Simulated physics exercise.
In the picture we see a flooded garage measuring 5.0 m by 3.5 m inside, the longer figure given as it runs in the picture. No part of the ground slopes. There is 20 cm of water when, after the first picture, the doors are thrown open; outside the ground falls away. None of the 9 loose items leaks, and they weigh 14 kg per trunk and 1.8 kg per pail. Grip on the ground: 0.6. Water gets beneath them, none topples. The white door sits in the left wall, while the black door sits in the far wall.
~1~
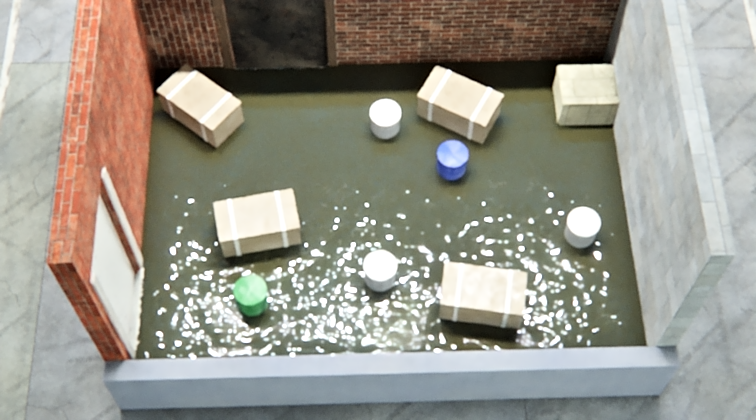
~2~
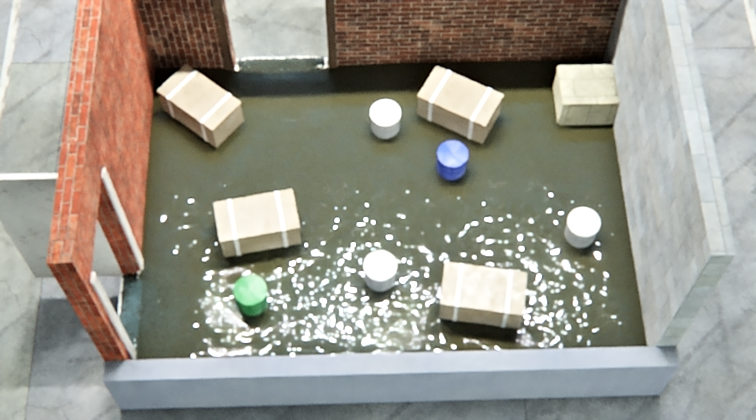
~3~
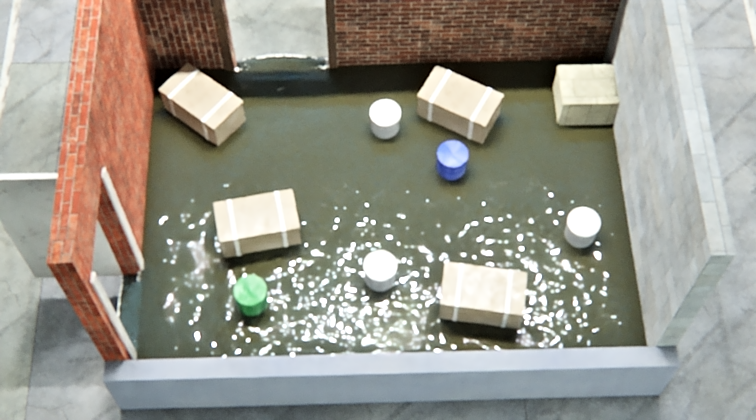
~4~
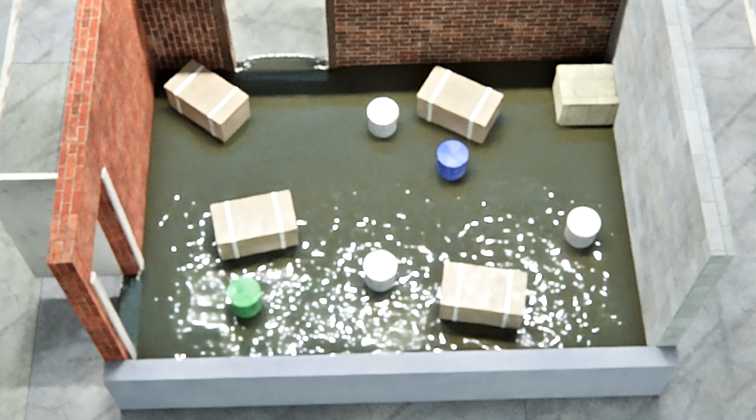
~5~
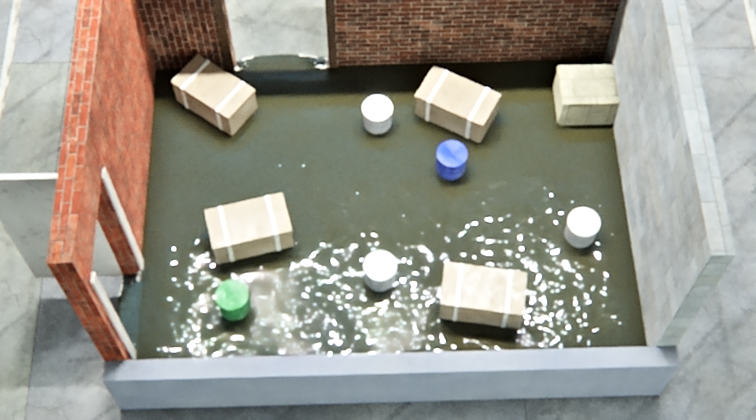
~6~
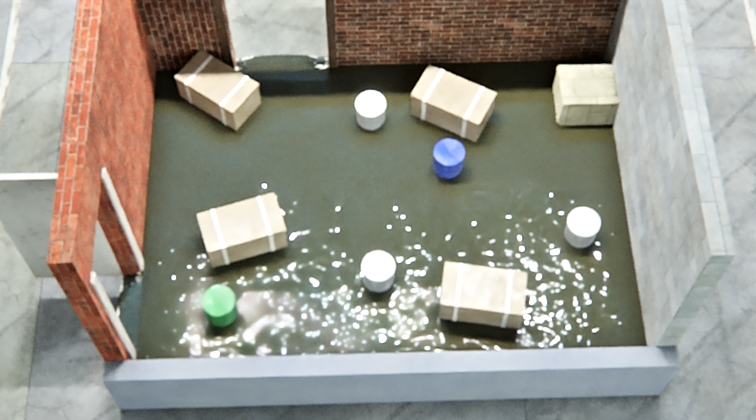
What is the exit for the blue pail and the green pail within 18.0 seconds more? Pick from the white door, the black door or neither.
The blue pail: Black door; the green pail: White doorway.
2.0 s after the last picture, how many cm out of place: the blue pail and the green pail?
40 and 120 cm, roughly.
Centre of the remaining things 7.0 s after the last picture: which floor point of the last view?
That lands at roughly (376, 243).
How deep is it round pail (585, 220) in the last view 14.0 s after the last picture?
Roughly 8 cm.
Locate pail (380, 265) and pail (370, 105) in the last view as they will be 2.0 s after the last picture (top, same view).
They end up about (329, 262) and (312, 89) in the last view.
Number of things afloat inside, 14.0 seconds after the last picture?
Of them, 2.
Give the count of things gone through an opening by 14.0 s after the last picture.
It comes to 7.
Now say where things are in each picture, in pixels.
In the first frame, the blue pail at (453, 154), afloat; the green pail at (250, 290) floats; about 3500 L in view; 0 of 9 have shifted.
In the second frame, the blue pail at (453, 154), afloat; the green pail at (250, 290), afloat; about 3460 L in view; 0 of 9 have shifted.
In the third frame, the blue pail at (453, 154) floats; the green pail at (250, 290), afloat; about 3390 L in view; 0 of 9 have shifted.
In the fourth frame, the blue pail at (453, 154) floats; the green pail at (244, 291), afloat, 6 cm from its start; 20 cm deep round most things; 2 of 9 have shifted.
In the fifth frame, the blue pail at (452, 154), afloat; the green pail at (232, 295), afloat, 18 cm from its start; 19 cm deep round most things; 4 of 9 have shifted.
In the sixth frame, the blue pail at (449, 152) floats, 4 cm from its start; the green pail at (219, 301), afloat, 32 cm from its start; 19 cm deep round most things; 5 of 9 have shifted.
Then, 2.0 s after the last picture the blue pail is near (411, 147), 0.4 m from its start, afloat; the green pail is near (132, 307), 1.2 m from its start, afloat; 0 of 9 are out; 9 afloat.
Then, 7.0 s after the last picture the blue pail is near (338, 120), 1.3 m from its start, afloat; the green pail has gone out by the white door; 5 of 9 are out; 4 afloat.
Then, 14.0 s after the last picture the blue pail has gone out by the black door; the green pail has gone out by the white door; 7 of 9 are out; 2 afloat.
Then, 18.0 s after the last picture the blue pail has gone out by the black door; the green pail has gone out by the white door; 7 of 9 are out; 2 afloat.
